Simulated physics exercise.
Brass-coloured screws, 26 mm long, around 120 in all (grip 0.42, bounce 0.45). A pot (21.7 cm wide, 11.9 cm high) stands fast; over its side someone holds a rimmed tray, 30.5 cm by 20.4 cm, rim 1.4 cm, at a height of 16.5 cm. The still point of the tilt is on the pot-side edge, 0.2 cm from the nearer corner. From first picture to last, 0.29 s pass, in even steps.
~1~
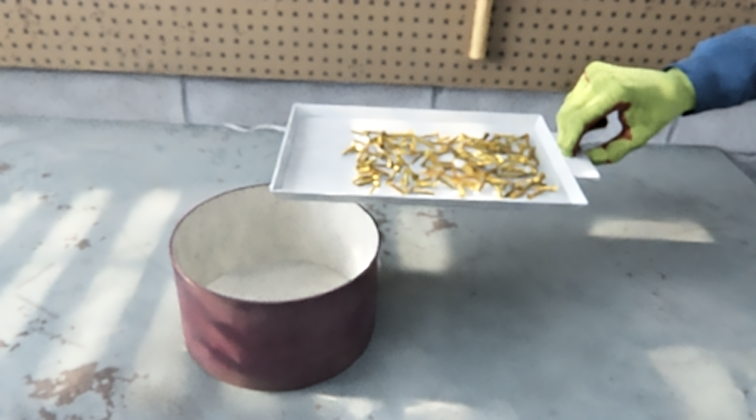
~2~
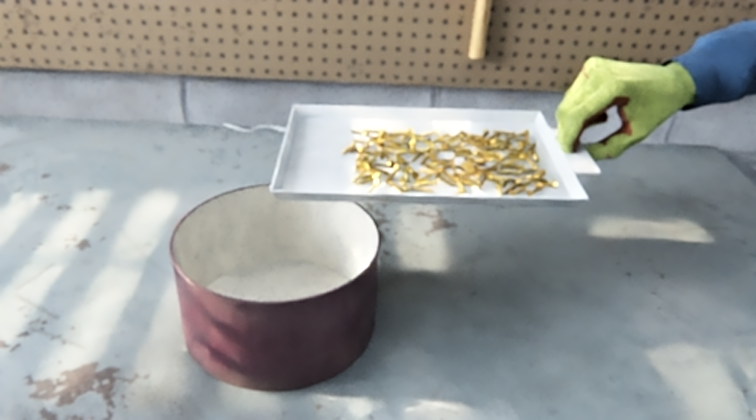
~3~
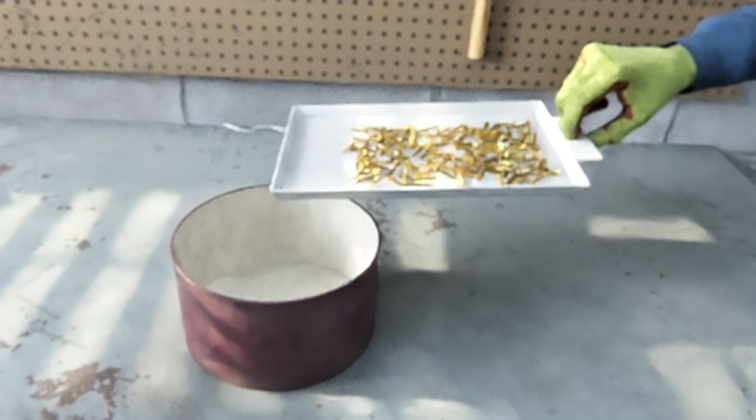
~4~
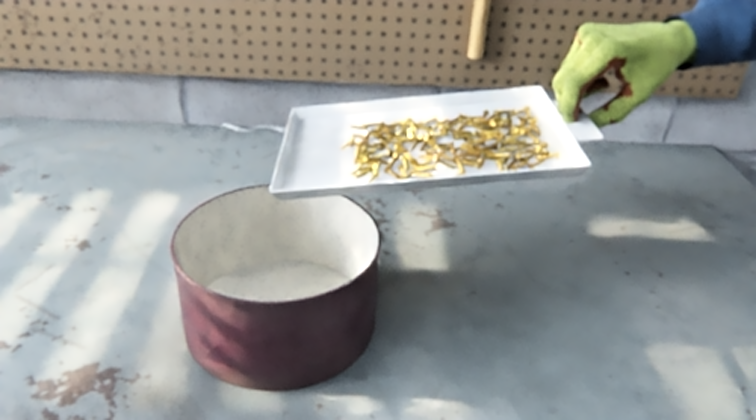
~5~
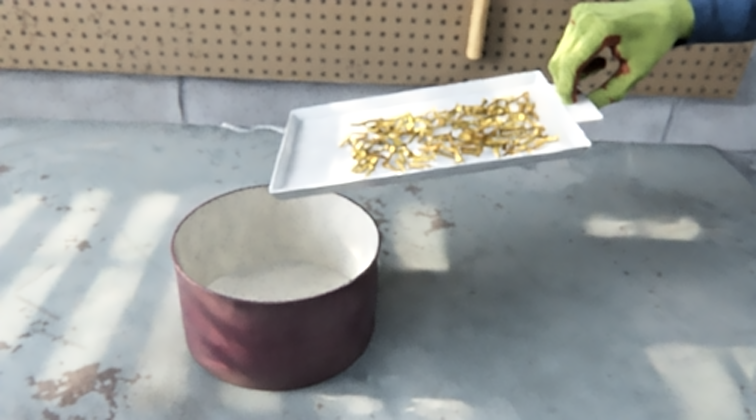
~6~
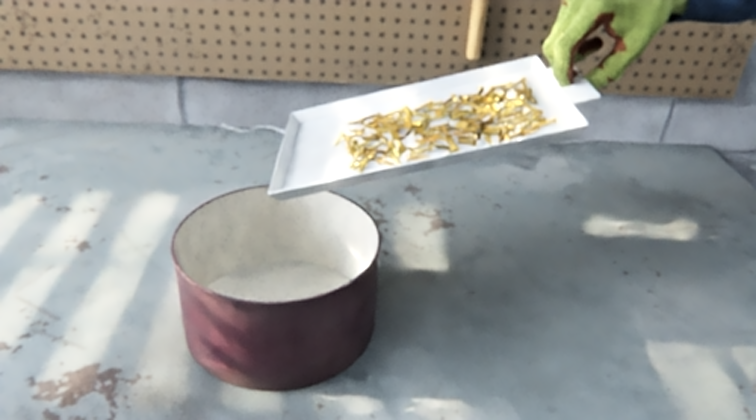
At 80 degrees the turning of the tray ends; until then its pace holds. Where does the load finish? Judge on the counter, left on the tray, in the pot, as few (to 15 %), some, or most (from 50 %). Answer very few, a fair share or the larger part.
Counter: The larger part, tray: Very few, pot: A fair share.
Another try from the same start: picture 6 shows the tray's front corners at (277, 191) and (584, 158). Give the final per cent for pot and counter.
Pot 100, counter 0.
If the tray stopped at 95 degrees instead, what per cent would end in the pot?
It would be near 35 per cent.
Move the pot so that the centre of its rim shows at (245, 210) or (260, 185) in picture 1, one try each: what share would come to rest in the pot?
About 65 and 95 per cent.
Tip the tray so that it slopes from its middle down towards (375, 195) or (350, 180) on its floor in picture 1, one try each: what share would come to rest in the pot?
About 90 and 100 per cent.
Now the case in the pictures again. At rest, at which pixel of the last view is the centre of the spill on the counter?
Near (248, 226).
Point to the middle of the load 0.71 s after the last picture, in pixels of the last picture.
Near (253, 219).
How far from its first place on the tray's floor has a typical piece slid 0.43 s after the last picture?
About 12 cm.
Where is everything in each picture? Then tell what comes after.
The first picture shows tray tilt 0 degrees, front corners at (278, 187) and (579, 200); middle of the pieces at (443, 163); pot at (277, 234).
The second picture shows tray tilt 1 degrees, front corners at (278, 188) and (580, 195); middle of the pieces at (443, 161).
The third picture shows tray tilt 4 degrees, front corners at (278, 188) and (581, 181), lowest corner left back; middle of the pieces at (443, 154).
The fourth picture shows tray tilt 8 degrees, front corners at (277, 188) and (582, 162), lowest corner left back; middle of the pieces at (442, 145).
The fifth picture shows tray tilt 12 degrees, front corners at (276, 188) and (581, 143), lowest corner left back; middle of the pieces at (441, 136).
The sixth picture shows tray tilt 16 degrees, front corners at (276, 189) and (579, 123), lowest corner left back; middle of the pieces at (438, 127); pot at (278, 235).
Then, 0.43 s after the last picture, tilt 47 degrees; the tray holds 100 %, the pot 0 %.
Then, 0.71 s after the last picture, tilt 67 degrees; the tray holds 20 %, the pot 25 %.
Then, 1.10 s after the last picture, tilt 80 degrees; the tray holds 0 %, the pot 35 %.
In the end, counter 65 %, tray 0 %, pot 35 %.
